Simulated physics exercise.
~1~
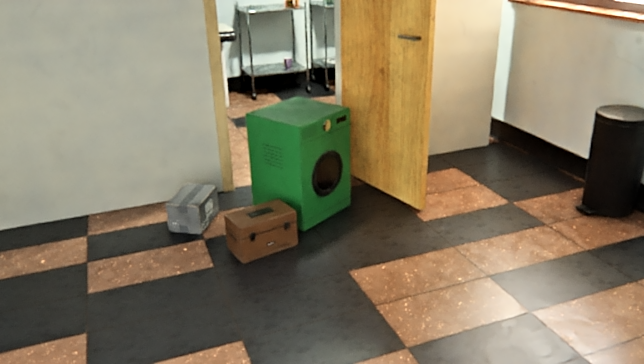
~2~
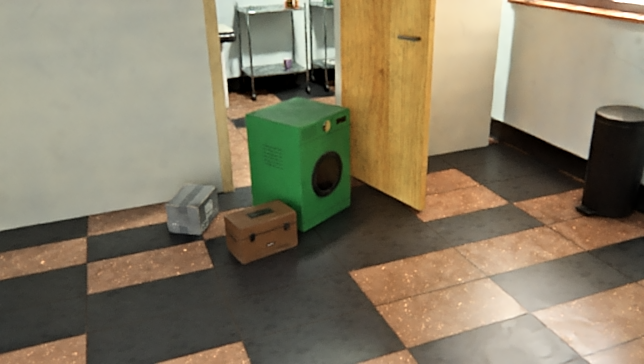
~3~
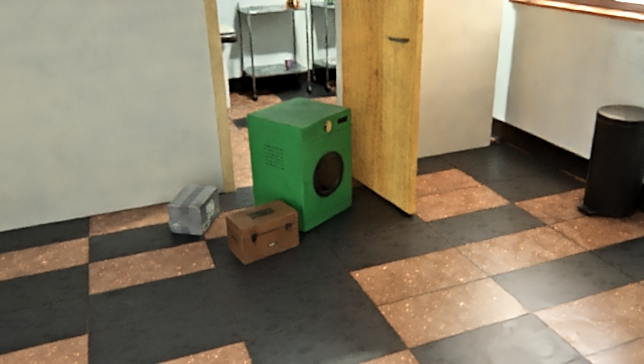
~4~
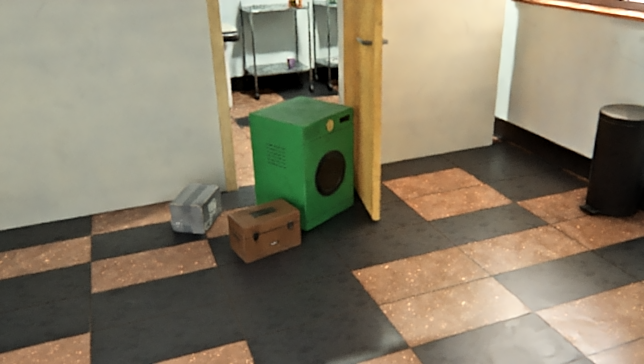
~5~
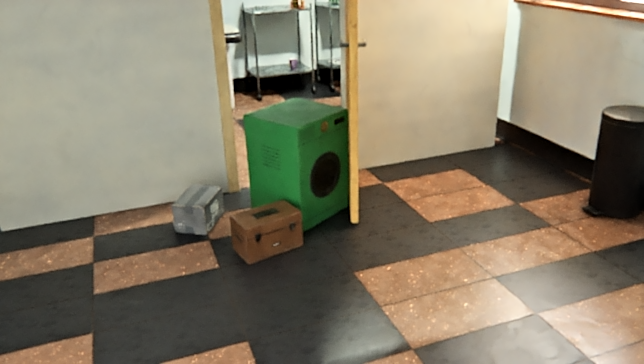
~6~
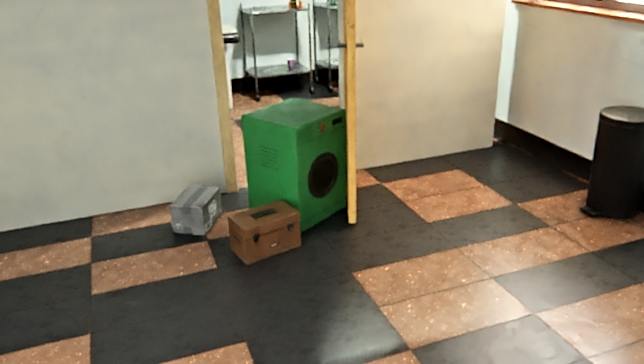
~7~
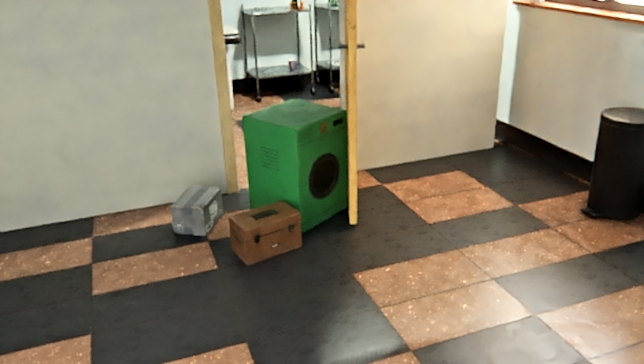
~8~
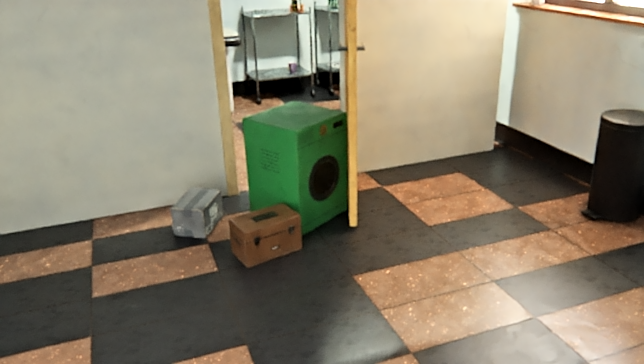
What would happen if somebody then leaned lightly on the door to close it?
The door would stay blocked, because the green washing machine stands in its way in the doorway.
